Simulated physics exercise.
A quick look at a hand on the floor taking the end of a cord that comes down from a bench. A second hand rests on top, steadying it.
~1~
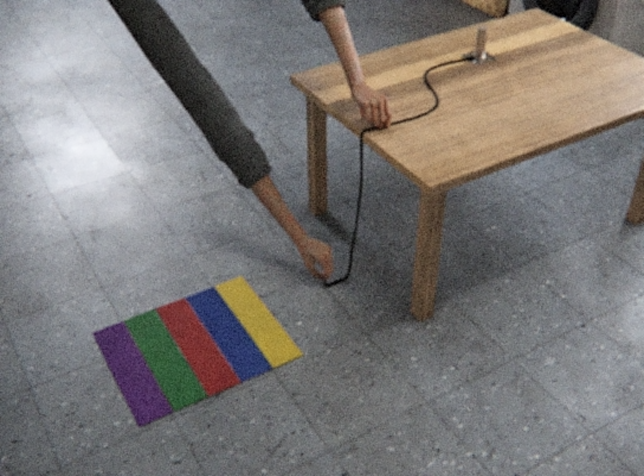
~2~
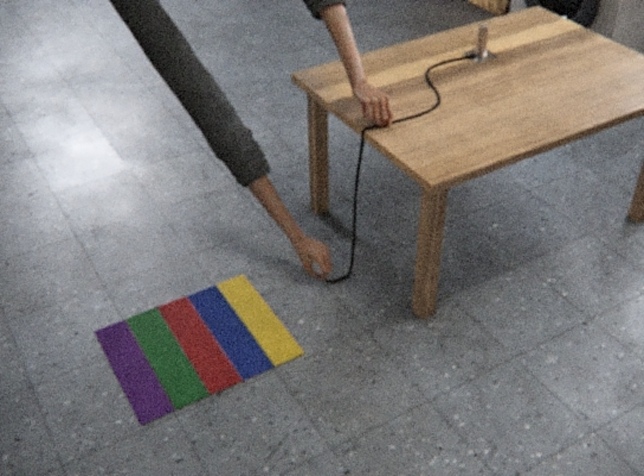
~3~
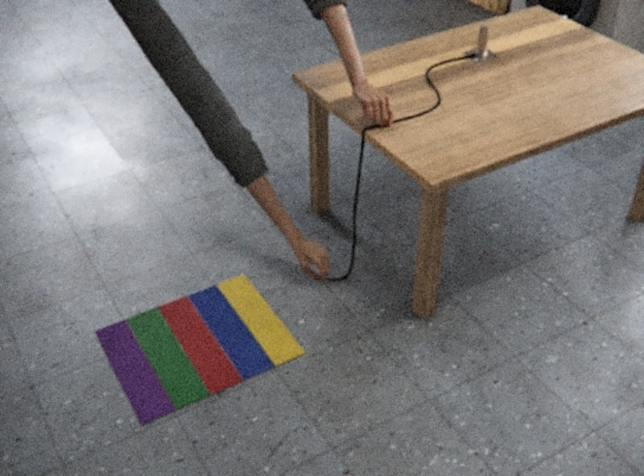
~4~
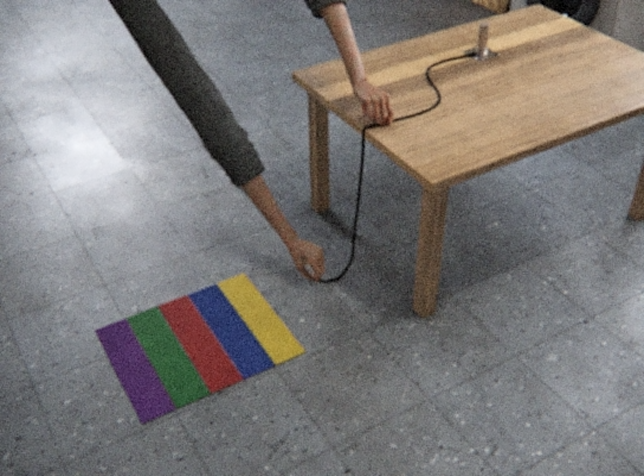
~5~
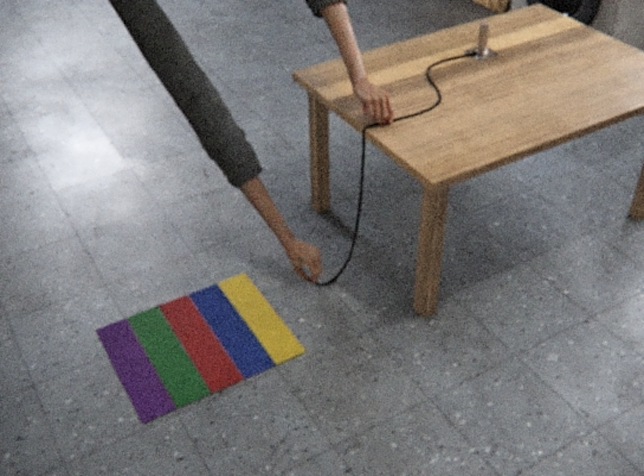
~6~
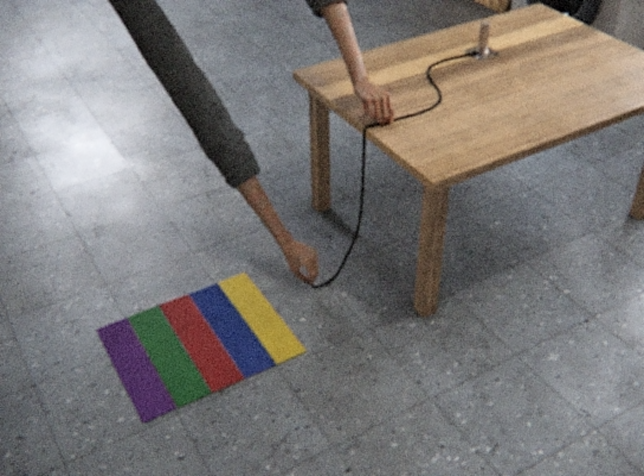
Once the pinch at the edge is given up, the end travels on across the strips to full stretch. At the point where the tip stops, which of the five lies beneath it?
The red strip lies beneath it.
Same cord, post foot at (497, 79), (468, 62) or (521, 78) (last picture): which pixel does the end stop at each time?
(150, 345), (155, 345) and (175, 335).
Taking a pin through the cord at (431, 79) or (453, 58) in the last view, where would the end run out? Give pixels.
Try one gives (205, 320); try two gives (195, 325).
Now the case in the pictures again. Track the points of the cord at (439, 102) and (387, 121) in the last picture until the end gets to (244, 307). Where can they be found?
Roughly (397, 101) for one and roughly (360, 135) for the other.
A little later, end near (244, 307); over yellow.
Next, end near (212, 320); over blue.
When it is tight, end near (192, 328); over red. It gets as far as the red strip.
